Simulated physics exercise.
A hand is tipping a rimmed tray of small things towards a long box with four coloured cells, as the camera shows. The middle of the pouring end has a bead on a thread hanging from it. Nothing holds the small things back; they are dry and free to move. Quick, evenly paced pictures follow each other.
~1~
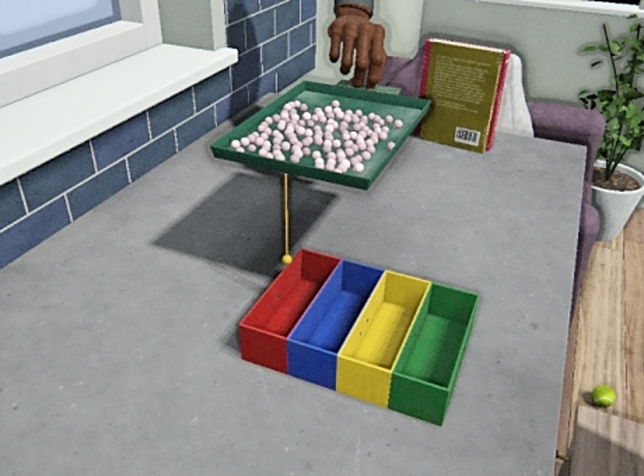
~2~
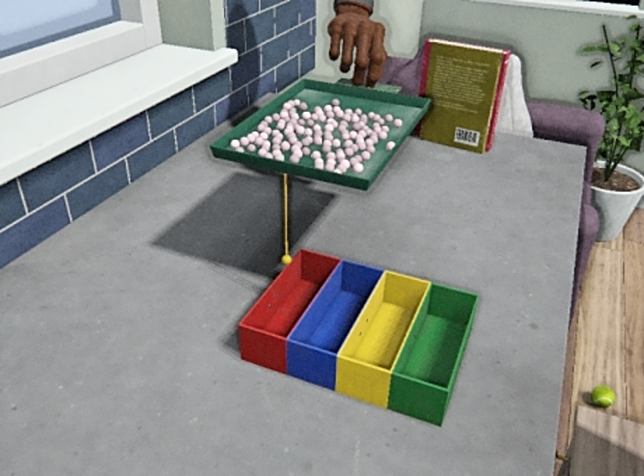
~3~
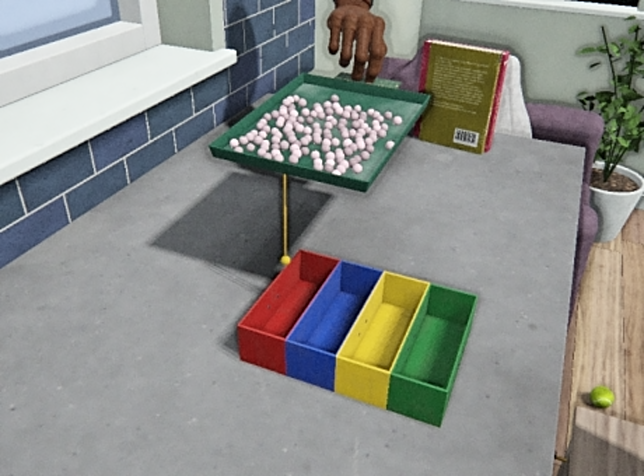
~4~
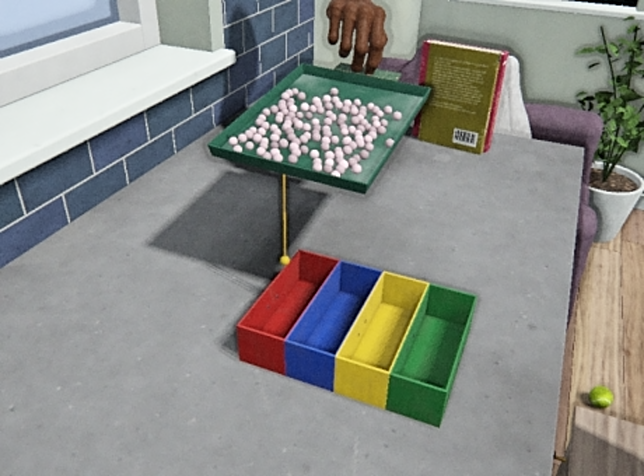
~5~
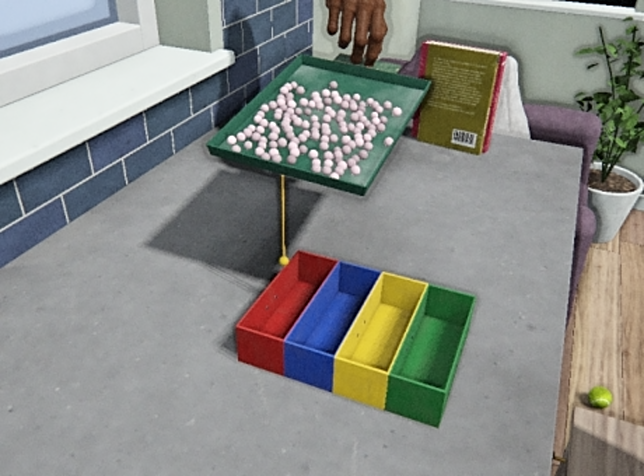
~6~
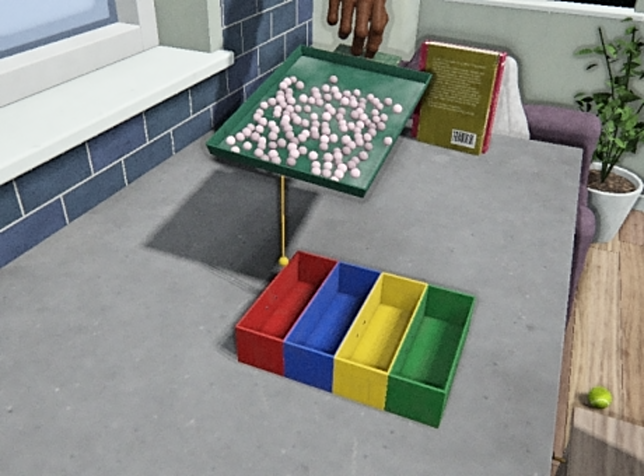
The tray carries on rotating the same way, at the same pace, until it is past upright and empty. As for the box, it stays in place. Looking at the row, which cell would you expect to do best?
I would expect the blue cell to do best.
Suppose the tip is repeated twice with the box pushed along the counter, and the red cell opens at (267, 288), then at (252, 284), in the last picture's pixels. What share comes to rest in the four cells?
100 %, 100 %.
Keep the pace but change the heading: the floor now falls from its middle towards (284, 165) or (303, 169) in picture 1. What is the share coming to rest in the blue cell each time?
Roughly 10 percent first and 40 percent second.
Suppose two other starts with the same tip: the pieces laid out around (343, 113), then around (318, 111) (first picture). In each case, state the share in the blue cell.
First some 60, then 60 per cent.
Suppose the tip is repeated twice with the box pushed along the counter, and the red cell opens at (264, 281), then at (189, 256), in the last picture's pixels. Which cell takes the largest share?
In the first try it is the cell in yellow, in the second it is the green one.
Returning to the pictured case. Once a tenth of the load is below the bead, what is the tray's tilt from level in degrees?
Roughly 80°.
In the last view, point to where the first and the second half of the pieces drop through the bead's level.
The first part at (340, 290); the rest at (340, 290).
Just after the last frame, tray tipped steeply; every one on the tray.
A moment on, tray tipped right over; roughly a quarter on the tray; roughly a third in the blue cell; about a tenth in the red cell; about a tenth in the yellow cell; just a few in the green cell; roughly a quarter falling or outside the box.
Further on, tray tipped past a quarter turn; roughly two thirds in the blue cell; roughly a quarter in the yellow cell; about a tenth in the red cell; just a few in the green cell; about a tenth falling or outside the box.
When it is over, tray tipped past a quarter turn; roughly two thirds in the blue cell; roughly a quarter in the yellow cell; about a tenth in the red cell; just a few in the green cell; about a tenth outside the box.
